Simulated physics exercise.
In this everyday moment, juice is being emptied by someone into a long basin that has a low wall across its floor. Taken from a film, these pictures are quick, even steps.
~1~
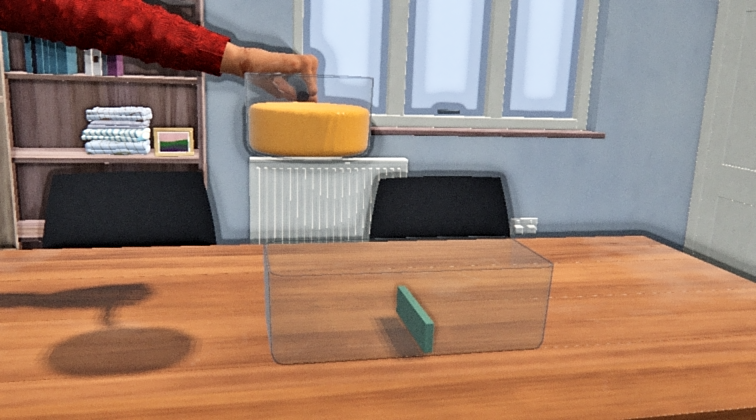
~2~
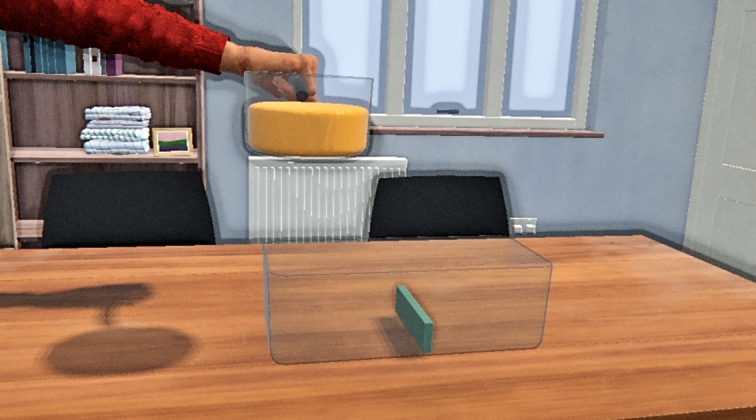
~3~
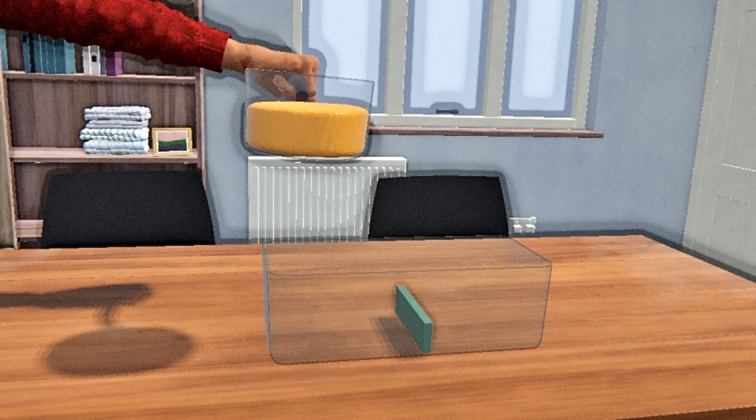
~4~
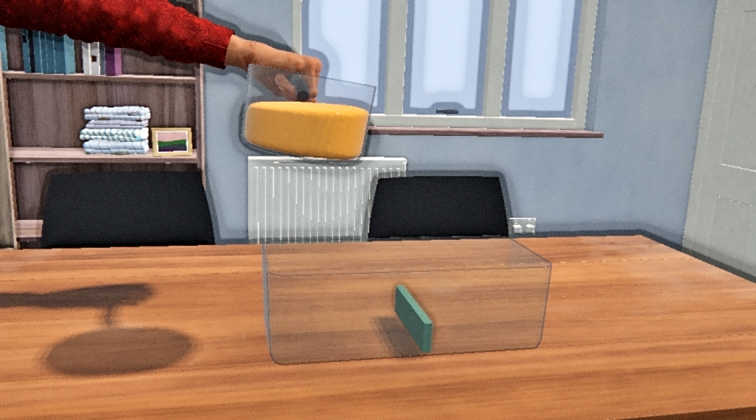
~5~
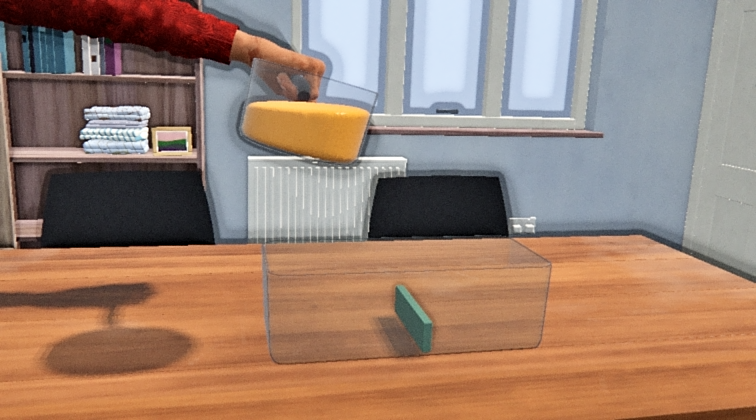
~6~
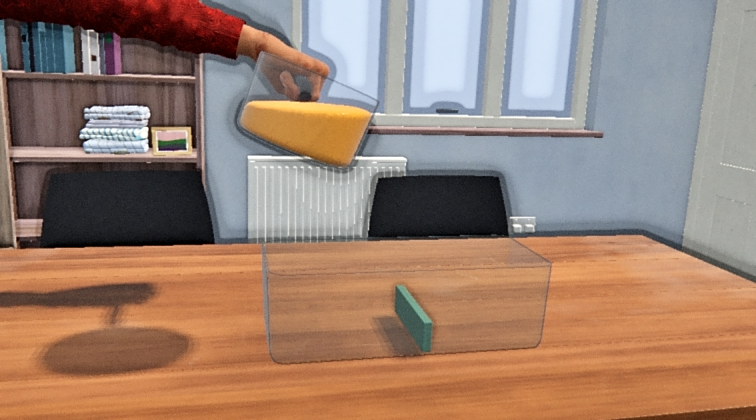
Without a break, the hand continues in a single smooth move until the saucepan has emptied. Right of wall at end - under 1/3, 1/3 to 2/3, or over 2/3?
Sits mid-range.
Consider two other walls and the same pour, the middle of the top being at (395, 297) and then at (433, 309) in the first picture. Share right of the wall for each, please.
85 per cent, then 20 per cent, roughly.
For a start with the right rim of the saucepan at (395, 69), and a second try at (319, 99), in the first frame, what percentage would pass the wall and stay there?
It comes out at around 85 percent and then around 10 percent.
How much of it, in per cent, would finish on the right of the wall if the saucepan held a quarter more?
It comes to near 60 per cent.
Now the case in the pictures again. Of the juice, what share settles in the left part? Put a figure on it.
Close to 50 in a hundred.
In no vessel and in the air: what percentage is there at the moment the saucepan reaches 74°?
Roughly 30 per cent.
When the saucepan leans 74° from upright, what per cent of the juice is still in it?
Some 65 per cent has not yet come out.
A moment on, the saucepan is tipped part way and 67 per cent is still to pour, 2 is left of the wall and 0 right of it.
Next, the saucepan is tipped on its side and 21 per cent is still to pour, 19 is left of the wall and 42 right of it.
Then the saucepan is tipped on its side and 5 per cent is still to pour, 43 is left of the wall and 46 right of it.
Later the saucepan is tipped on its side and 1 per cent is still to pour, 51 is left of the wall and 46 right of it.
In the end 52 per cent lies left of the wall, 46 right of it and 1 outside.
